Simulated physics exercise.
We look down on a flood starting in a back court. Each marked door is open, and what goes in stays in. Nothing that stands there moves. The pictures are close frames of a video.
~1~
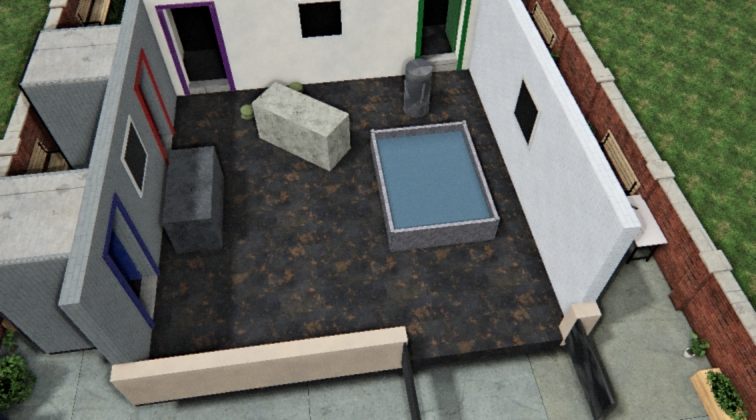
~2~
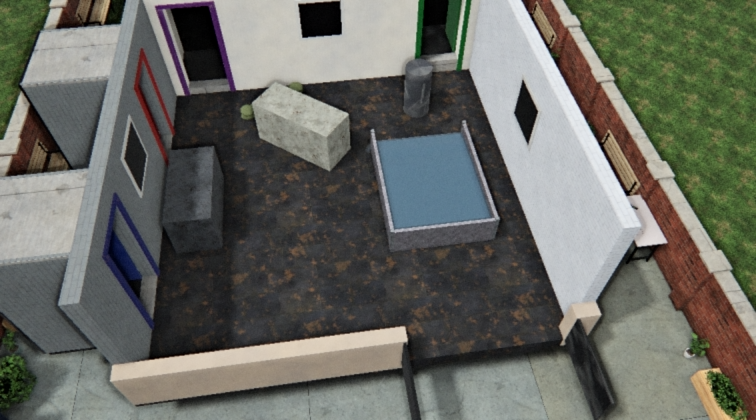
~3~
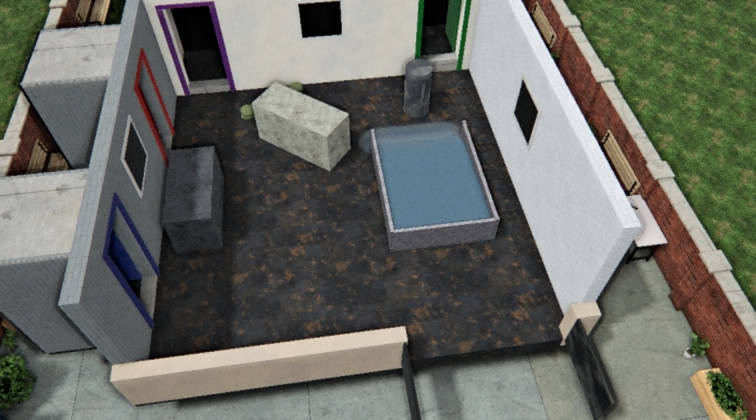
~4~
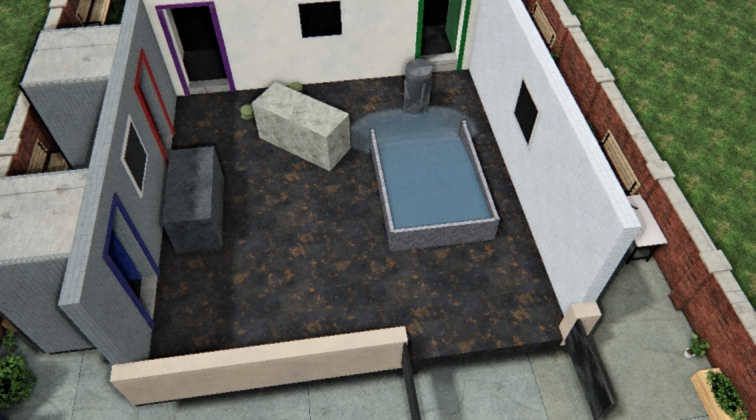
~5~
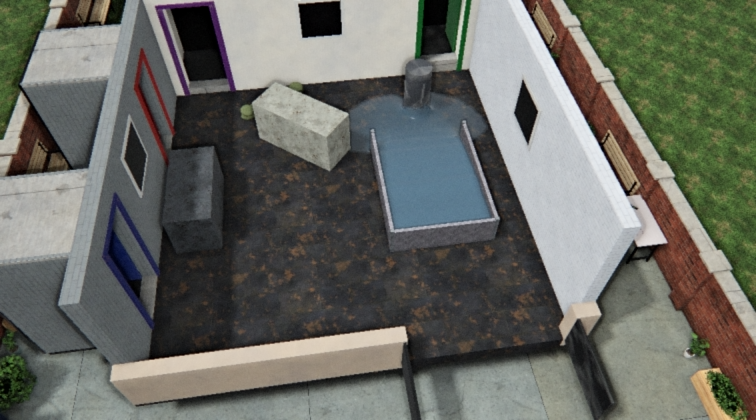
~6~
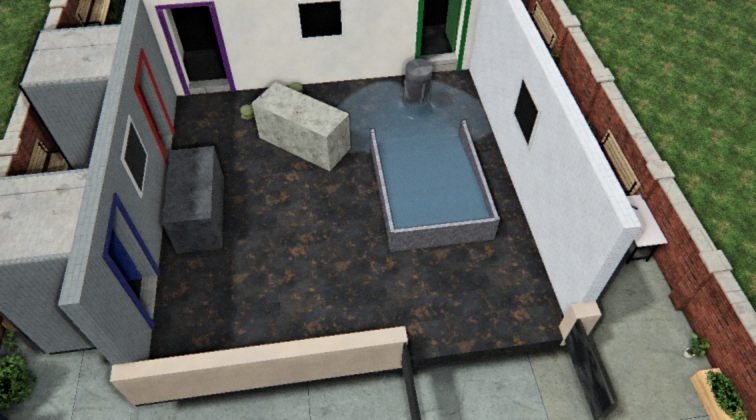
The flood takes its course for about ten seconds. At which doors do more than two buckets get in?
The green door holds within the limit; the red door floods; the blue door holds within the limit; the purple door holds within the limit.
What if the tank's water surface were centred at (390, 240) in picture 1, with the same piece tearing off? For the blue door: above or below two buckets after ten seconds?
My reading: The blue one holds.
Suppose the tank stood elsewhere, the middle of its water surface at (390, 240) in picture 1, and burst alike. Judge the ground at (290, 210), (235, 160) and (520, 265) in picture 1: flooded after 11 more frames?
One after the other: Dry, awash, not flooded.
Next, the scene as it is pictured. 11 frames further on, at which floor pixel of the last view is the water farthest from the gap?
Roughly at (234, 91).
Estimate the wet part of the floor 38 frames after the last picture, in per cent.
Some 55 per cent.
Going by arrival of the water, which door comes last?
It is the one in blue.
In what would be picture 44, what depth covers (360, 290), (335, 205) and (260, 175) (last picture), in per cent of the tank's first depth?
Roughly 0, 2 and 2 per cent, in turn.
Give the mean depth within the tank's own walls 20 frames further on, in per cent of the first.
Roughly 26 per cent.
A moment on, water covers 20 % of the floor; the green door wet at the sill, nothing in, the red door not reached, the blue door not reached, the purple door not reached.
Next, water covers 25 % of the floor; the green door wet at the sill, nothing in, the red door not reached, the blue door not reached, the purple door not reached.
Then, water covers 35 % of the floor; the green door wet at the sill, nothing in, the red door wet at the sill, nothing in, the blue door not reached, the purple door wet at the sill, nothing in.
Later, water covers 55 % of the floor; the green door wet at the sill, nothing in, the red door over two buckets in, the blue door wet at the sill, nothing in, the purple door wet at the sill, nothing in.
In the end, water covers 85 % of the floor; the green door wet at the sill, nothing in, the red door over two buckets in, the blue door wet at the sill, nothing in, the purple door wet at the sill, nothing in.
